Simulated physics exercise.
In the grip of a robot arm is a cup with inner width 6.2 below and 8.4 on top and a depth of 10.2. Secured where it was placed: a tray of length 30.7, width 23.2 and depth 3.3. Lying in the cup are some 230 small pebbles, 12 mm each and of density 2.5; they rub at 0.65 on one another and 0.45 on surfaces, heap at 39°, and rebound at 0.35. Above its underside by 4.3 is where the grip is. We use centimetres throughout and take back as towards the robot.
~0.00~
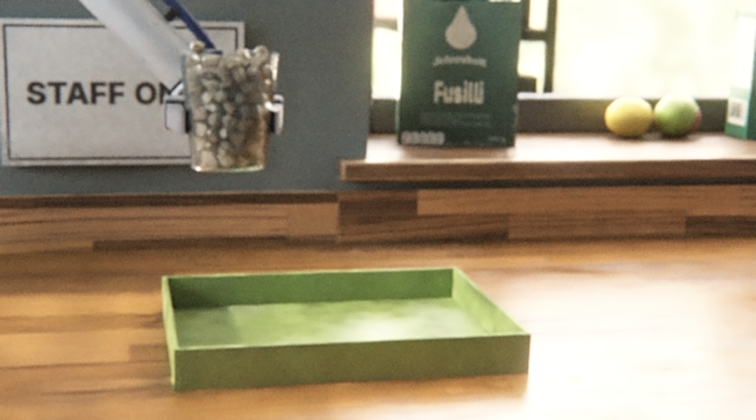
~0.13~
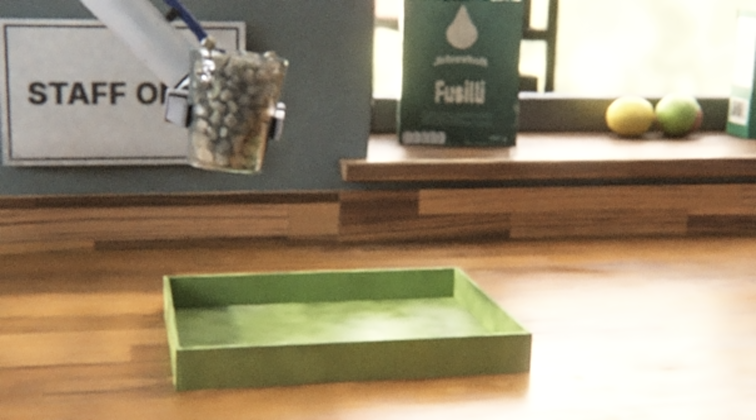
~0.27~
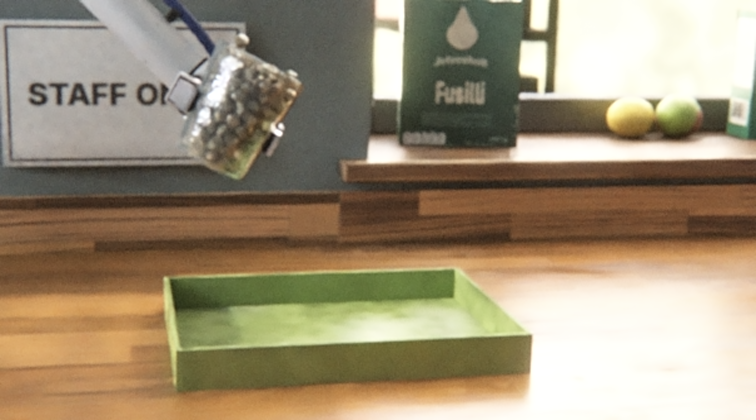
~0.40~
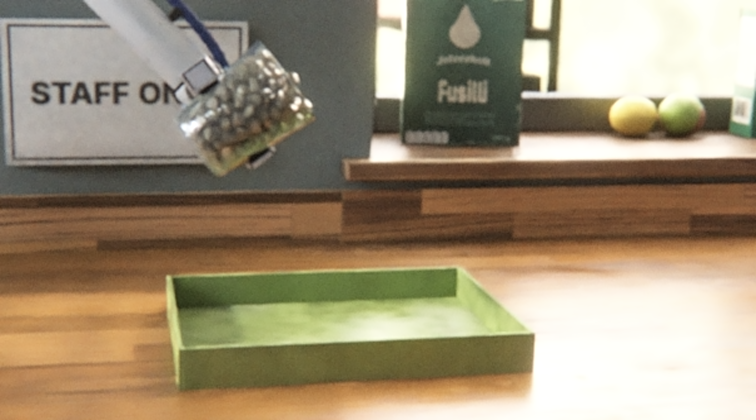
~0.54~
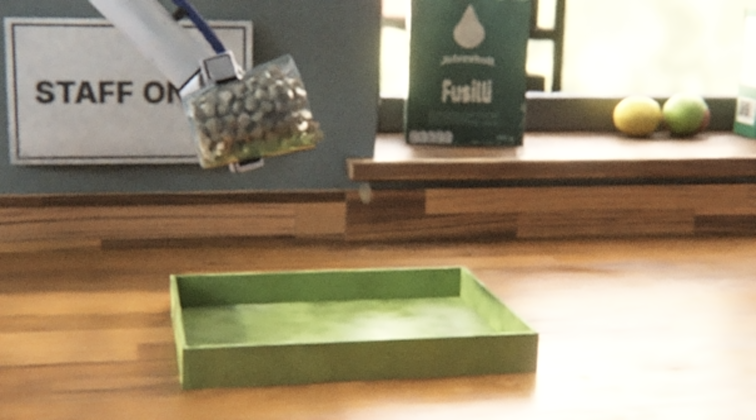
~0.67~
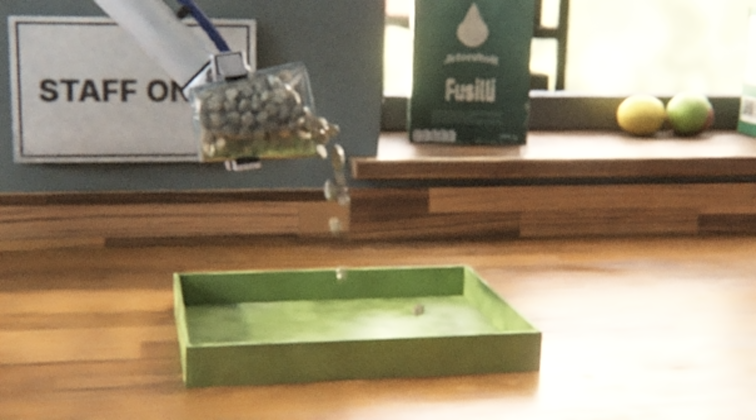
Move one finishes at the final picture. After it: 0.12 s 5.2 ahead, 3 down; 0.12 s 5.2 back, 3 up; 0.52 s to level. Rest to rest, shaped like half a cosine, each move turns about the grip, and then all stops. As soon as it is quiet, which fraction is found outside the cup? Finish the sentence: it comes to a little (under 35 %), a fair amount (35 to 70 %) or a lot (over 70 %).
It comes to a fair amount.
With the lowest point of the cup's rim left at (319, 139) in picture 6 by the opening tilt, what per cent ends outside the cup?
Roughly 25 percent, give or take.
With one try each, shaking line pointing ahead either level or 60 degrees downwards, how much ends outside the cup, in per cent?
Result: Approx. 85 % and 25 %, one try each.
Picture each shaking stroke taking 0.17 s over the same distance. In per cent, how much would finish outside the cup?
Then roughly 35 percent.
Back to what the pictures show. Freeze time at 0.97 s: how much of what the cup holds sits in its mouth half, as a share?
Estimate: Around 50 %.
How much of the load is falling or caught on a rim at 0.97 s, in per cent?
Some 17 percent.
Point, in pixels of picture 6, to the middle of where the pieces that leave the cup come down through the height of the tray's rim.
About at (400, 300).
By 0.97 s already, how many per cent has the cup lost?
45 %.
By 0.97 s, tilted 79° forward, highest piece 23 above the table; 126 in the cup, 62 in the tray, 39 in flight or on a rim.
By 1.28 s, tilted 16° forward, highest piece 26 above the table; 117 in the cup, 110 in the tray.
By 1.63 s, level, highest piece 25 above the table; 117 in the cup, 110 in the tray.
By 2.68 s, level, highest piece 25 above the table; 117 in the cup, 110 in the tray.
Final count, 117 in the cup, 110 in the tray. That is 48 % outside the cup.
